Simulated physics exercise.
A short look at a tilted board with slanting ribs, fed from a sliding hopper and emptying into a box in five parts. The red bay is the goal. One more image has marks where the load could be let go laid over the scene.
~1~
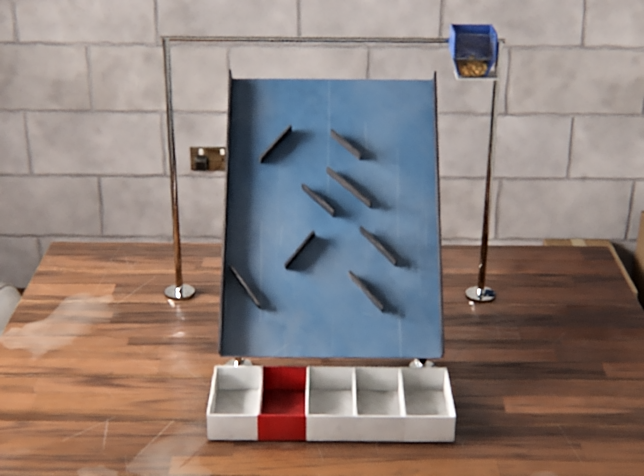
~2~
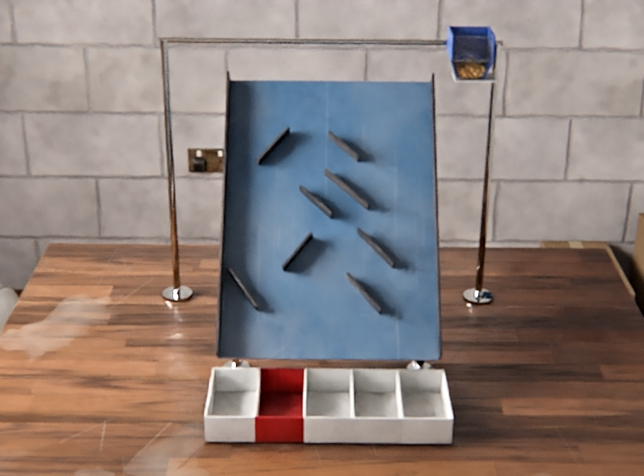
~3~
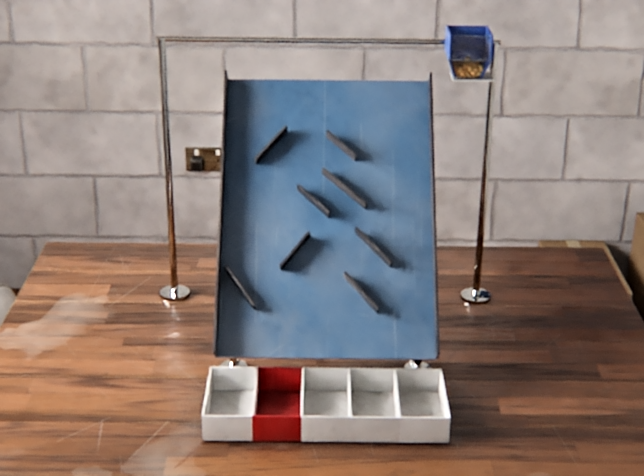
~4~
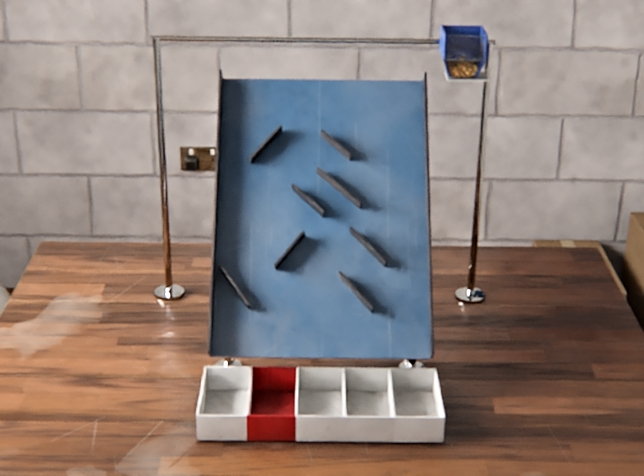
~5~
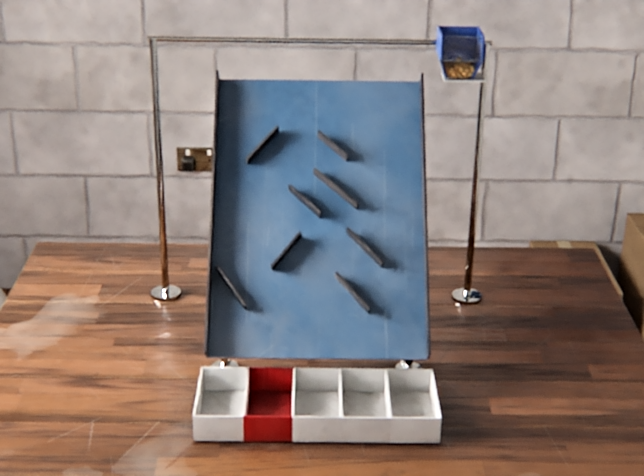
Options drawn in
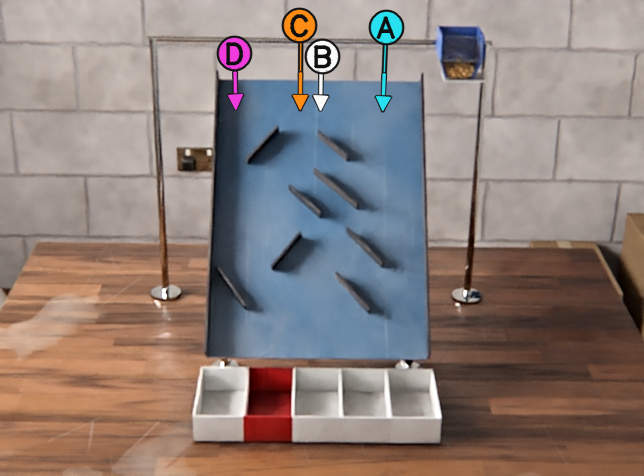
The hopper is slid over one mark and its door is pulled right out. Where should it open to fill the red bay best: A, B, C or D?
Choose D.
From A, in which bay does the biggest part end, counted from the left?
It is the fifth one.
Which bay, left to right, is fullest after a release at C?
It is the fifth one.
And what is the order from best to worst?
The order is D, C, B, A.
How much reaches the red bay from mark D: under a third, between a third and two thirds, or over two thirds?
It is between a third and two thirds.
On the marked copy, mark A meets the board at (382, 105); mark B meets the board at (320, 105); mark C meets the board at (300, 104); mark D meets the board at (235, 104).
With A, none in the red bay, nearly all in other bays, a small part outside the box.
With B, a small part in the red bay, most in other bays.
With C, about a quarter in the red bay, about two thirds in other bays.
With D, about half in the red bay, about a third in other bays, a small part held on the board, a small part outside the box.
